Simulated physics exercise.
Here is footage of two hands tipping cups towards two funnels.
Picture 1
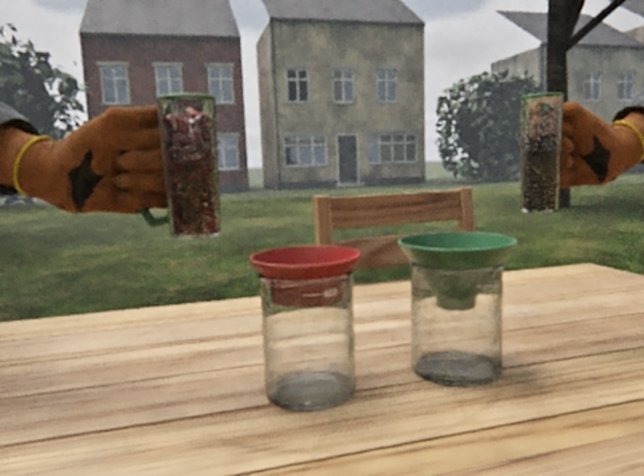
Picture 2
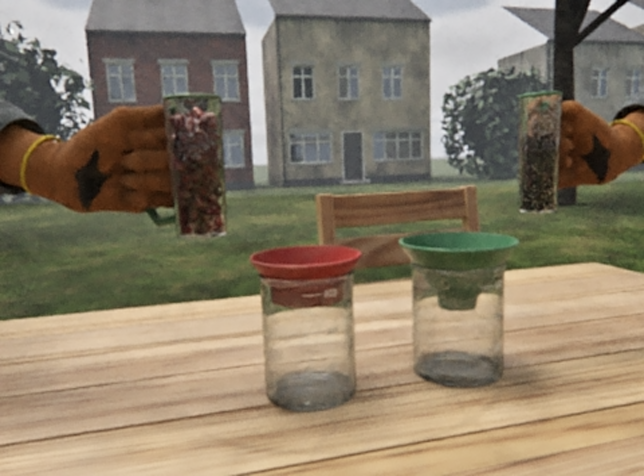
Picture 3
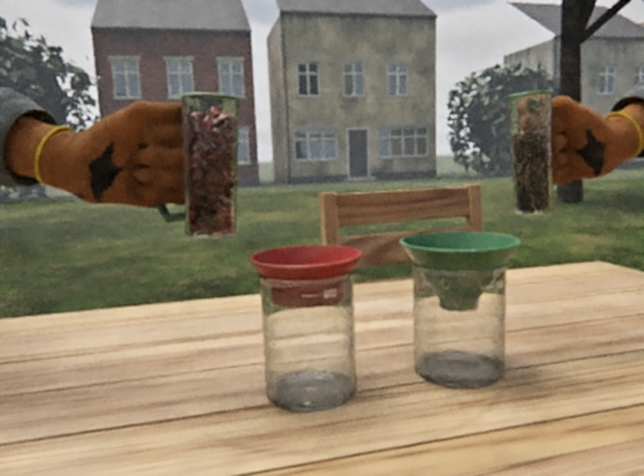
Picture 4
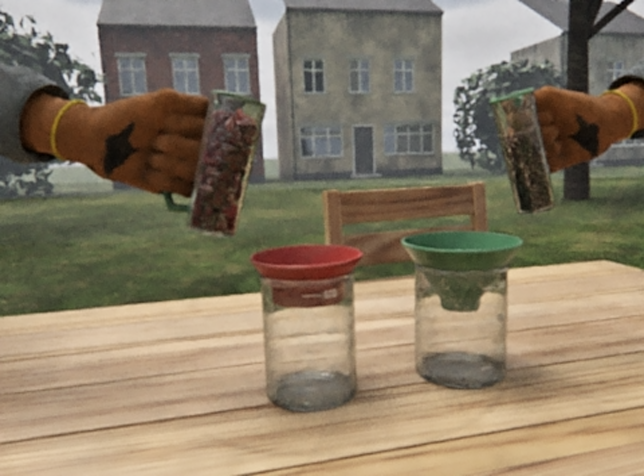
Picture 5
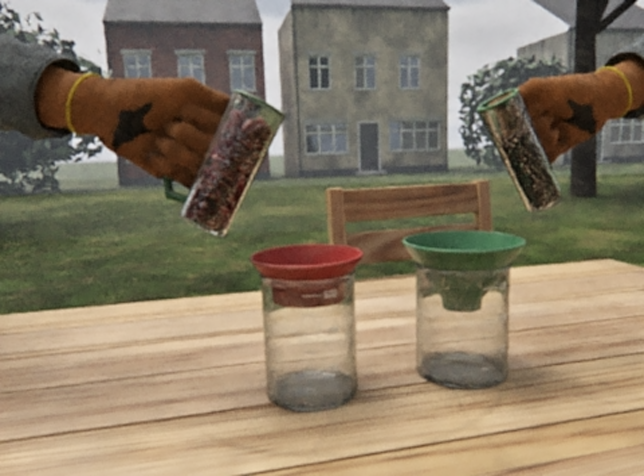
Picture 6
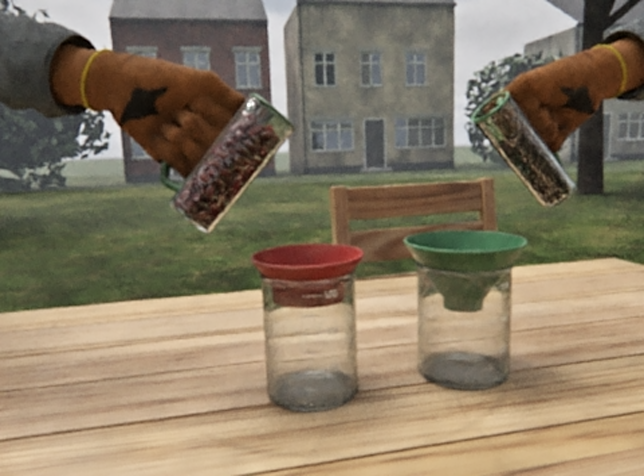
Two orange-gloved hands held clear cups of small dark pieces above a red funnel and a green funnel set in glass jars, then moved inward and steadily tilted the cups toward each other.
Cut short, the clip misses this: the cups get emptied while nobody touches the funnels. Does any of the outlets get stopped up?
Here is how it goes: Left - stays open, right - stays open.
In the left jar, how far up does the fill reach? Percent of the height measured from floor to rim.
That works out to roughly 25 per cent.
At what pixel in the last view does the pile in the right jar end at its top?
Around (491, 351).
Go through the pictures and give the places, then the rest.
The first picture shows left funnel near (306, 264), outlet at (307, 297), about 6 pieces wide; left cup near (191, 168), holding kidney beans; right funnel near (456, 249), outlet at (456, 305), about 6 pieces wide; right cup near (541, 154), holding allspice berries.
The second picture shows left cup near (197, 168), upright; right cup near (539, 154), upright.
The third picture shows left cup near (211, 167), tipped 4°; right cup near (531, 154), tipped 4°.
The fourth picture shows left cup near (225, 166), tipped 16°; right cup near (524, 153), tipped 16°.
The fifth picture shows left cup near (231, 165), tipped 29°; right cup near (522, 153), tipped 29°.
The sixth picture shows left funnel near (308, 264), outlet at (309, 297); left cup near (231, 165), tipped 41°; right funnel near (464, 249), outlet at (463, 306); right cup near (525, 152), tipped 41°.
Then, 0.29 s on from there, left, the whole lot still in the cup; right, the whole lot still in the cup.
Then, 0.59 s on from there, left, all but a few still in the cup, only a few in or over the funnel; right, the whole lot still in the cup.
Then, 0.96 s on from there, left, near half still in the cup, near a quarter in or over the funnel, near a quarter down in the jar; right, near half still in the cup, near a third in or over the funnel, a little down in the jar.
In the end, left, the whole lot down in the jar; right, the whole lot down in the jar.
